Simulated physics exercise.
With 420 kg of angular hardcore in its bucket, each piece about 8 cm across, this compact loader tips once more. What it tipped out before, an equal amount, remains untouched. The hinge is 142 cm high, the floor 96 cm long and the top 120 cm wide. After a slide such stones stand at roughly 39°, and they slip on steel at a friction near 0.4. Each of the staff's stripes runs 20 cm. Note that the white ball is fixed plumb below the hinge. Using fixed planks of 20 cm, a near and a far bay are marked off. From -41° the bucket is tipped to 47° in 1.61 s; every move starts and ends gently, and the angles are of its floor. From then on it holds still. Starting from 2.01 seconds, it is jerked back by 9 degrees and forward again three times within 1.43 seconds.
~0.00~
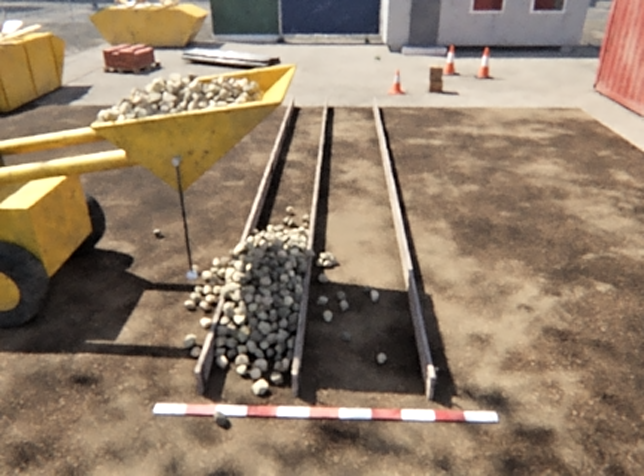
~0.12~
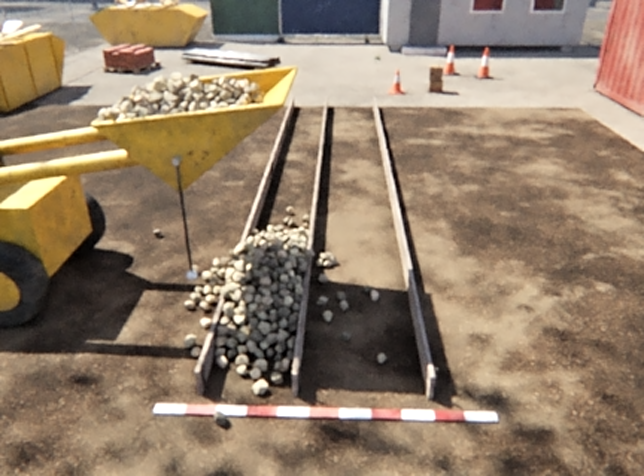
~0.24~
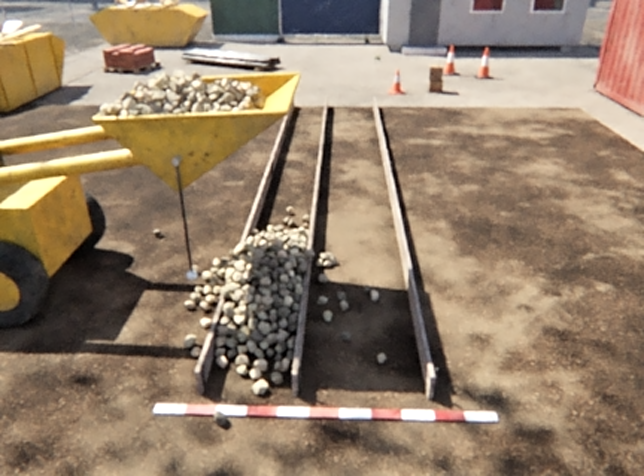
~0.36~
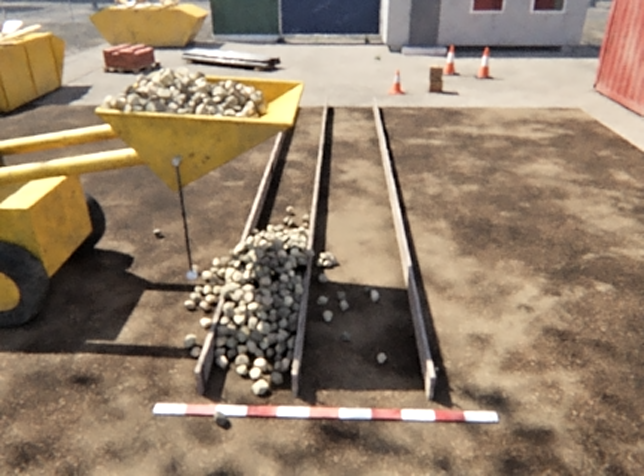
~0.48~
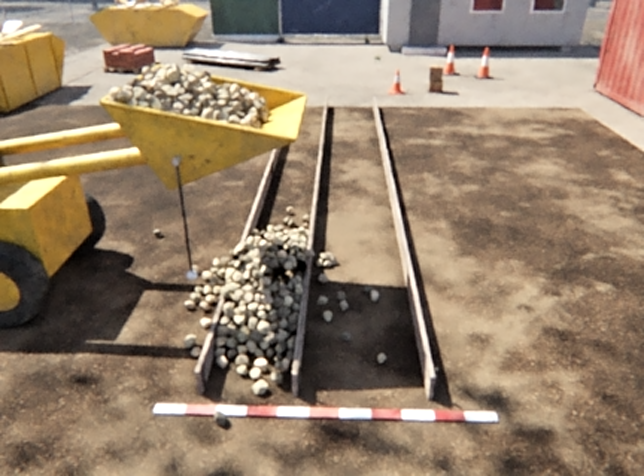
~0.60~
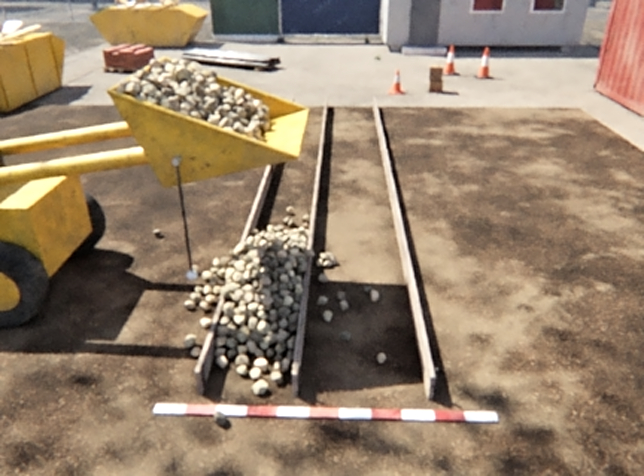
In the video, a yellow loader's raised bucket of pale stones gradually tilts, its right-hand lip lowering as the stones inside shift slightly, while an earlier heap of stones lies still below, mostly between the left and middle boards.
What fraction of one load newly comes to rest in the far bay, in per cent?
About 78 per cent.
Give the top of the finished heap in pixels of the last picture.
The top of the heap sits near (276, 250).
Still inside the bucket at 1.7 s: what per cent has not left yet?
About 30 per cent is held.
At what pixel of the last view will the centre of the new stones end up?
Centre at roughly (337, 280).
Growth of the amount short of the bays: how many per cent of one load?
That comes to about 0 % of a load.
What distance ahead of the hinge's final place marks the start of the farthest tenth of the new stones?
About 150 cm.
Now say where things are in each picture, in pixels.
In the first picture, the bucket is at -41°, its lip at (281, 102); the top of the load is at (178, 84). The earlier load is highest near (255, 254), 36 cm above ground level, 5 % short of the bays, 93 % in the near bay, 3 % in the far bay.
In the second picture, lip at (283, 105), floor tilted -40°, highest stones at (175, 83); the stones move at 0.1 m/s on average.
In the third picture, the bucket is at -36°, its lip at (287, 112); the top of the load is at (173, 81); the stones move at 0.2 m/s on average.
In the fourth picture, the bucket is at -30°, its lip at (292, 124); the top of the load is at (166, 78); the stones move at 0.3 m/s on average.
In the fifth picture, lip at (296, 140), floor tilted -22°, highest stones at (168, 72); the stones move at 0.3 m/s on average.
In the sixth picture, lip at (298, 157), floor tilted -13°, highest stones at (168, 68); the stones move at 0.4 m/s on average.
After 1.2 s the floor is at 33°; in per cent of one load, 99 in the bucket, 5 short of the bays, 95 in the near bay, 3 in the far bay; the foremost stones are at (351, 305).
After 1.7 s the floor is at 47°; in per cent of one load, 29 in the bucket, 5 short of the bays, 139 in the near bay, 28 in the far bay; the foremost stones are at (362, 286).
After 3.9 s the floor is at 47°; in per cent of one load, 0 in the bucket, 5 short of the bays, 115 in the near bay, 81 in the far bay; the foremost stones are at (406, 280).
After 6.6 s the floor is at 47°; in per cent of one load, 0 in the bucket, 5 short of the bays, 115 in the near bay, 81 in the far bay; the foremost stones are at (406, 280). Net gain in the far bay, 78.
